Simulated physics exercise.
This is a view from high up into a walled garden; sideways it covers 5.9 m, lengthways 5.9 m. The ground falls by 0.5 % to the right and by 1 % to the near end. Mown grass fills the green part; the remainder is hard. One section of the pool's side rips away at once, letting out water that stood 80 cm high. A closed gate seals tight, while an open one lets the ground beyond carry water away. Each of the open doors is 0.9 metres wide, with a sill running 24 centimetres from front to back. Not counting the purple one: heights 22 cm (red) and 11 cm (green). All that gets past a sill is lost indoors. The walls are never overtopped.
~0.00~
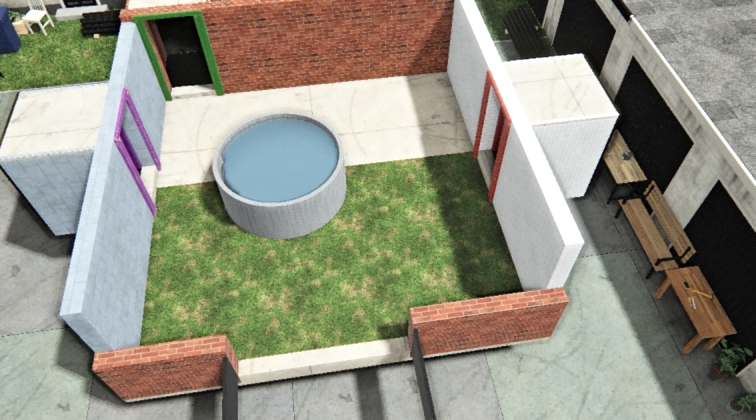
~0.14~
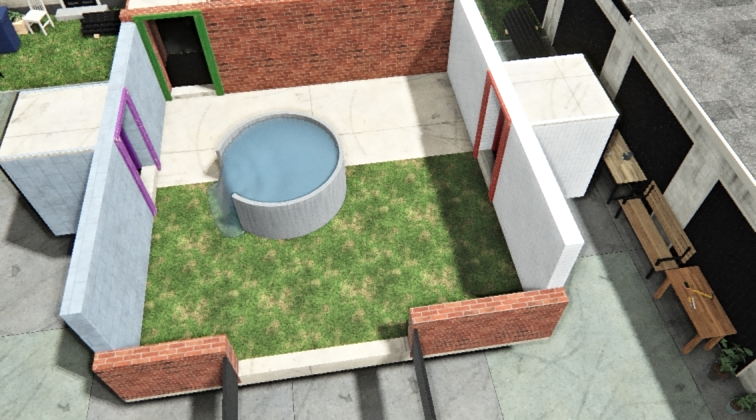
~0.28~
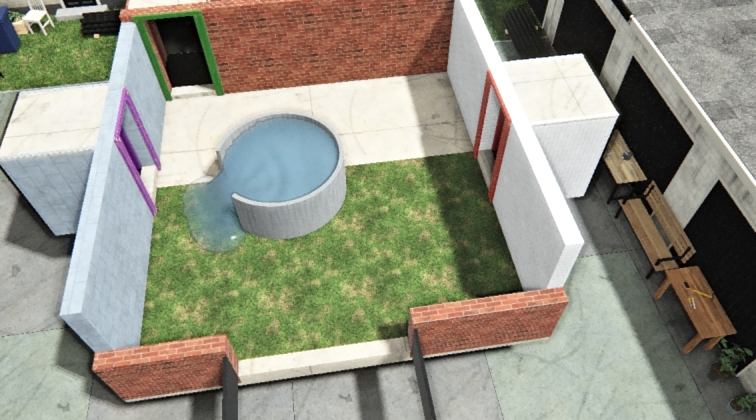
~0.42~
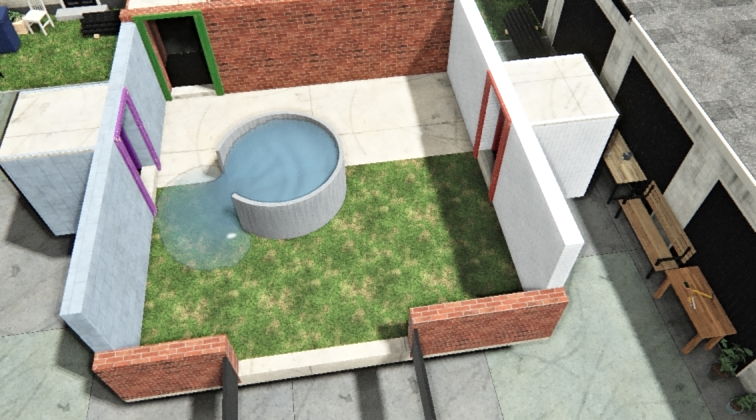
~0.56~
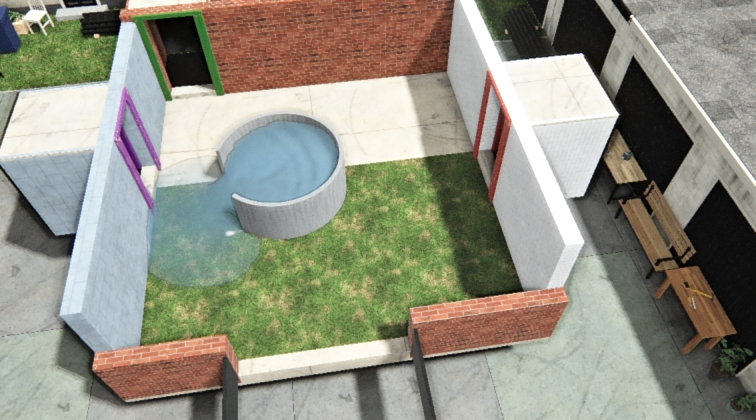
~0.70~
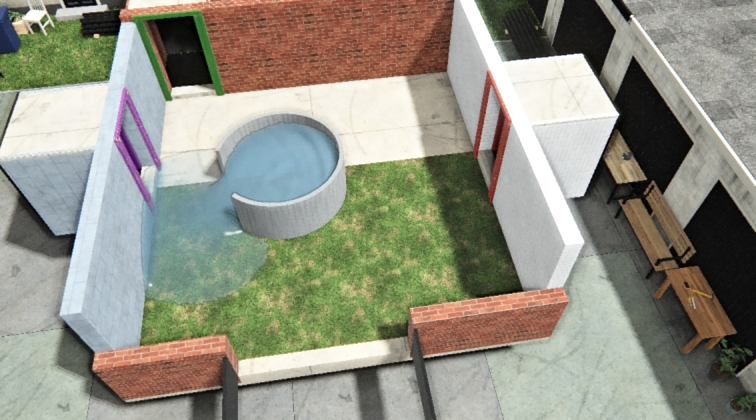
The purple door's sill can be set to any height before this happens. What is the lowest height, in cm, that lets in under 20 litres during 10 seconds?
About 32 cm.
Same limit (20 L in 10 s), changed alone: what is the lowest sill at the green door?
At the green door it takes roughly 15 centimetres.
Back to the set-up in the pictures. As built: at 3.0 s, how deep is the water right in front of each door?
In cm: Red 0, green 18, purple 21.
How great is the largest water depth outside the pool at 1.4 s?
46 cm.
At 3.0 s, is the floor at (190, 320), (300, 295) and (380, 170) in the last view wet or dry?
Soaked; soaked; untouched.
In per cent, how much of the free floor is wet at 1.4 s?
Wet: Close to 20 %.
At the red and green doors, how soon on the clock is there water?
Red: 7.0 s; green: 1.6 s.
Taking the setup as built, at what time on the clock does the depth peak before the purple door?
Around 1.4 s, give or take.
After 1.4 s water covers 20 % of the floor, deepest (46 cm) near (154, 224); 34 cm at the purple door, 40 litres in over its 18 cm sill.
After 3.0 s water covers 45 % of the floor, deepest (30 cm) near (139, 362); 21 cm at the purple door, 117 litres in over its 18 cm sill.
After 10.0 s water covers 95 % of the floor, deepest (10 cm) near (501, 280); 5 cm at the purple door, 124 litres in over its 18 cm sill.
At the purple door as built, the water arrived by 0.6 s and peaked near 34 cm at 1.4 s.
Run again over the same 10 s with other heights there, 51 litres in over 26 cm, 11 litres over 35 cm. The limit of 20 litres is kept from about 32 cm up.
